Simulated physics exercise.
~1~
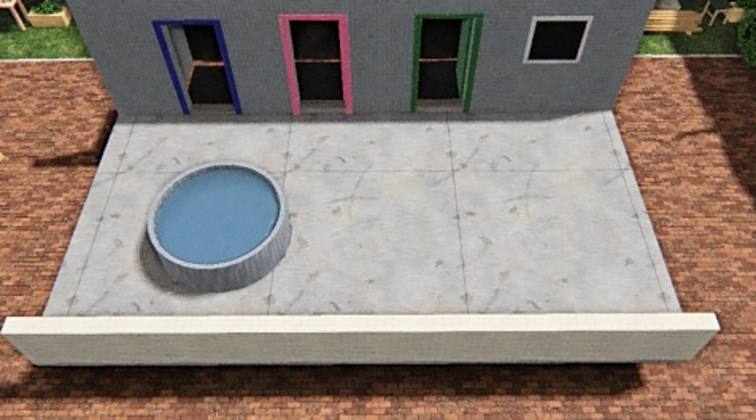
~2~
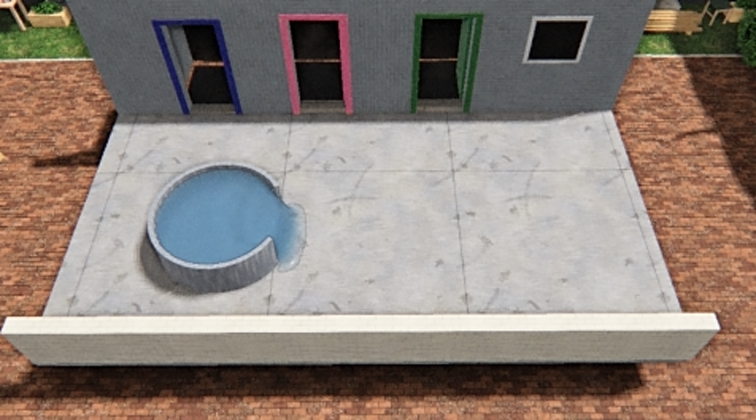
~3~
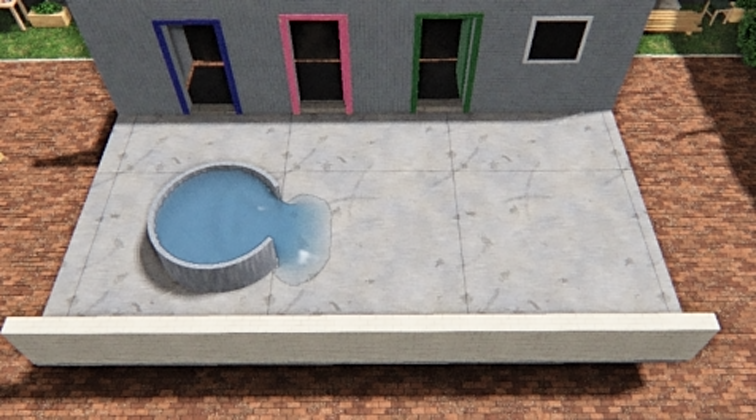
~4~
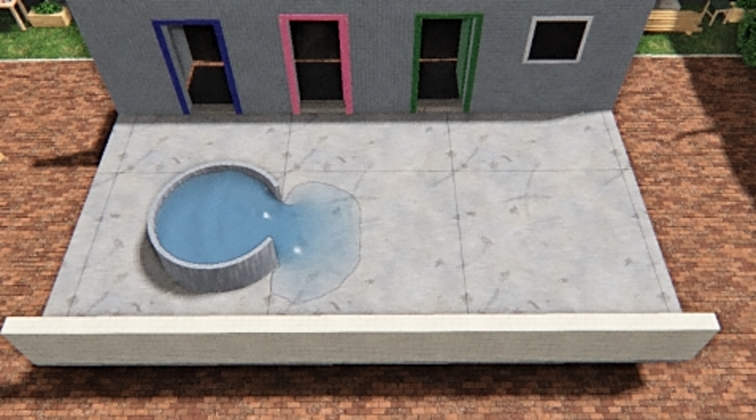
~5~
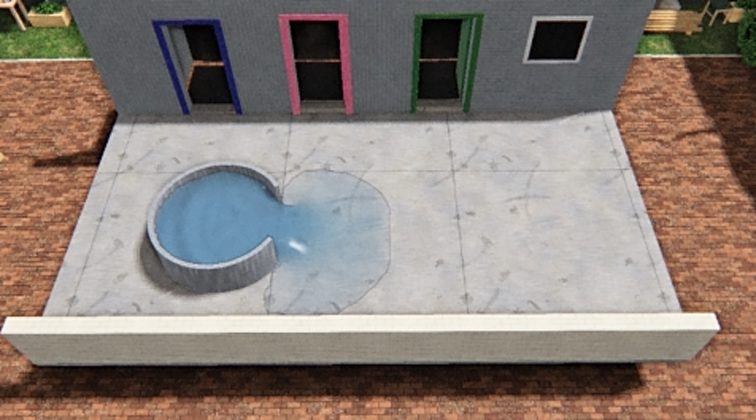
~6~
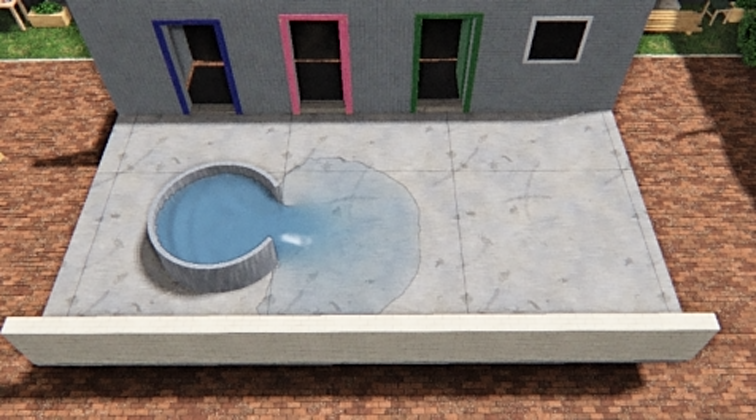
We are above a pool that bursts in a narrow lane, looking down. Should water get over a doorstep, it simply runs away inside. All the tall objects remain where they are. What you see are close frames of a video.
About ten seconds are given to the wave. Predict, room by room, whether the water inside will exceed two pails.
Green door: Does not exceed two pails. Pink door: Does not exceed two pails. Blue door: Does not exceed two pails.
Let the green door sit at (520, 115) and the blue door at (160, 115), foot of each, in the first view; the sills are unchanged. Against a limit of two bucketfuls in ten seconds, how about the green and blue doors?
One by one: Green lets less in, blue stays under.
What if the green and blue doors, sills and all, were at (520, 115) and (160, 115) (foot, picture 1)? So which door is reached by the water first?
My pick is the one in green.
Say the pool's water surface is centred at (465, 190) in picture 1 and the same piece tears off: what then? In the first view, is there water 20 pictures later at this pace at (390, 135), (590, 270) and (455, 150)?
So, in the order given, I'd say unaffected, soaked through, unaffected.
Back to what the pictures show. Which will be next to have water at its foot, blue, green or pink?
Soonest: The door marked green.
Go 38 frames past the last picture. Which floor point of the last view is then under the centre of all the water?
I'd say around (397, 224).
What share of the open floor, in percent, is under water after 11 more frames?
That should be about 50 %.
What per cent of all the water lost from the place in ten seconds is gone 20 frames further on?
I get 20 percent.
A moment on, water covers 30 % of the floor; the green door not reached, the pink door not reached, the blue door not reached.
Next, water covers 50 % of the floor; the green door wet at the sill, nothing in, the pink door not reached, the blue door not reached.
Then, water covers 65 % of the floor; the green door wet at the sill, nothing in, the pink door wet at the sill, nothing in, the blue door not reached.
Later, water covers 65 % of the floor; the green door wet at the sill, nothing in, the pink door wet at the sill, nothing in, the blue door not reached.
In the end, water covers 55 % of the floor; the green door wet at the sill, nothing in, the pink door wet at the sill, nothing in, the blue door not reached.
